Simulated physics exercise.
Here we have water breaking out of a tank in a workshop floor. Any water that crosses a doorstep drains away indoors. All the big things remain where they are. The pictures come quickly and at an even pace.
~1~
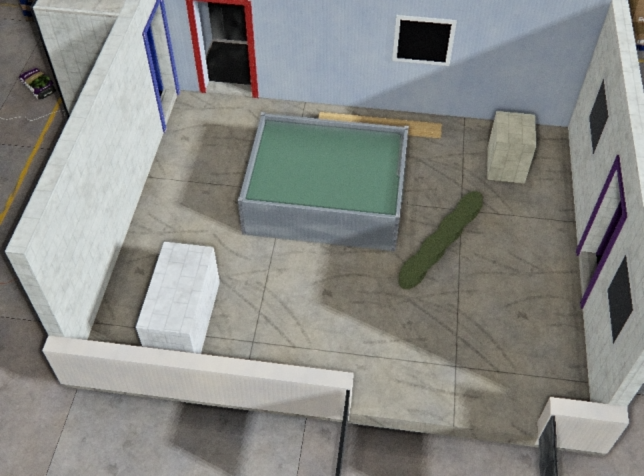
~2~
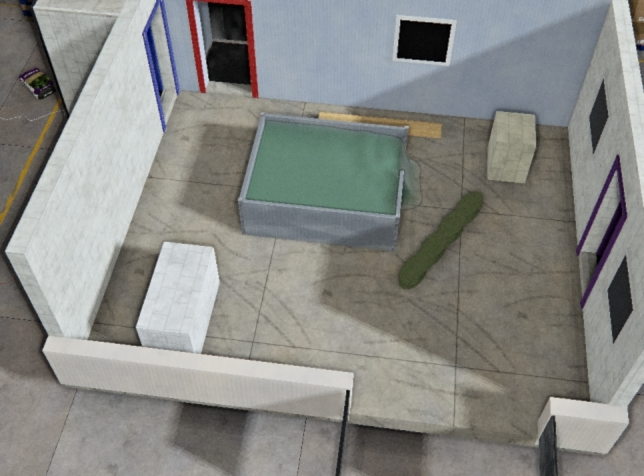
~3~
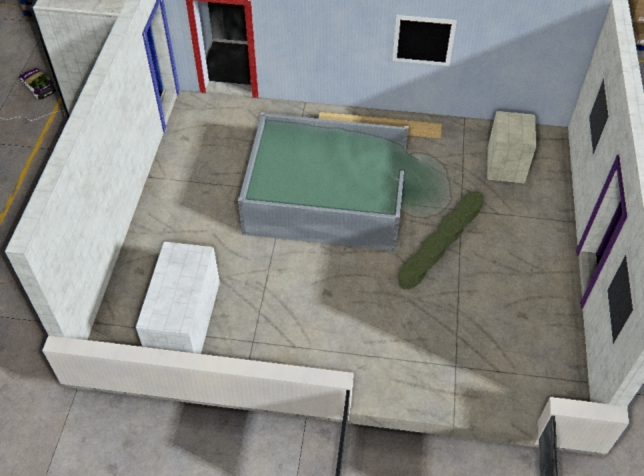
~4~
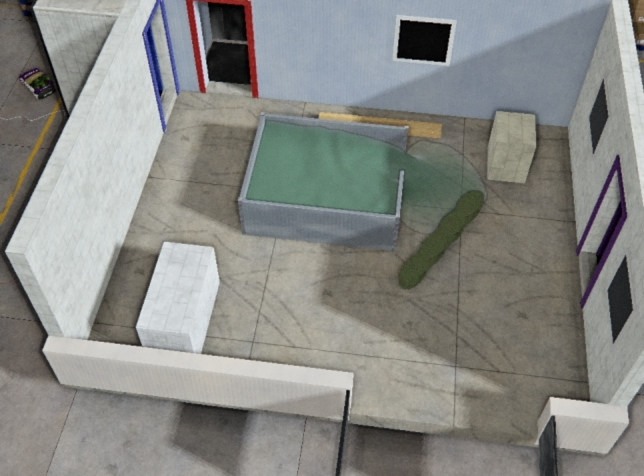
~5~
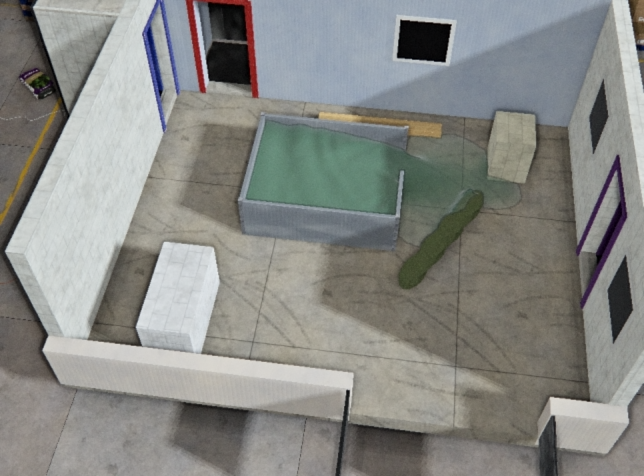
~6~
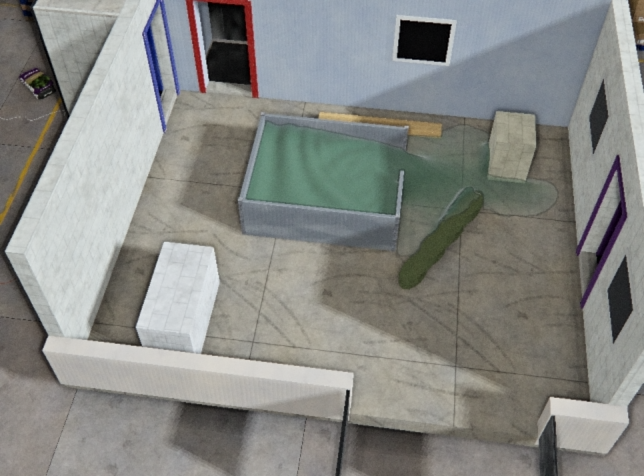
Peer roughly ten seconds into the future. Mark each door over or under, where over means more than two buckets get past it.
Blue door - under; purple door - under; red door - under.
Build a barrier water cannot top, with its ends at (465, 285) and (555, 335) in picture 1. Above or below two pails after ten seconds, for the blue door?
The blue door falls short.
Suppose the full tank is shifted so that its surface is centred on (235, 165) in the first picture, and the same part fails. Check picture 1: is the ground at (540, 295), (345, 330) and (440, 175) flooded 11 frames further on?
Spot by spot, in the order asked: Untouched, untouched, swamped.
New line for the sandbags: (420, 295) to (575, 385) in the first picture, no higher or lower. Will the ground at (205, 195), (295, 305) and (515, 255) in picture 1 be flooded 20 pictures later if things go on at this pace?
Reading the three places in turn gives bare, bare, drenched.
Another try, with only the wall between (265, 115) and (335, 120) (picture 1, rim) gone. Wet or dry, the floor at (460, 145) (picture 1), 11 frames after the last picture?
That spot ends up inundated.
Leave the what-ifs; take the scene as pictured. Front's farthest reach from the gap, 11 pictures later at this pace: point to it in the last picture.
Roughly (577, 348).
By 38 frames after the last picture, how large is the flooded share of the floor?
Roughly 75 percent.
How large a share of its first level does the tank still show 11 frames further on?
Close to 60 %.
A moment on, water covers 15 % of the floor; the blue door not reached, the purple door not reached, the red door not reached.
Next, water covers 25 % of the floor; the blue door not reached, the purple door wet at the sill, nothing in, the red door not reached.
Then, water covers 50 % of the floor; the blue door not reached, the purple door wet at the sill, nothing in, the red door wet at the sill, nothing in.
Later, water covers 75 % of the floor; the blue door wet at the sill, nothing in, the purple door under two buckets in, the red door wet at the sill, nothing in.
In the end, water covers 95 % of the floor; the blue door wet at the sill, nothing in, the purple door under two buckets in, the red door wet at the sill, nothing in.
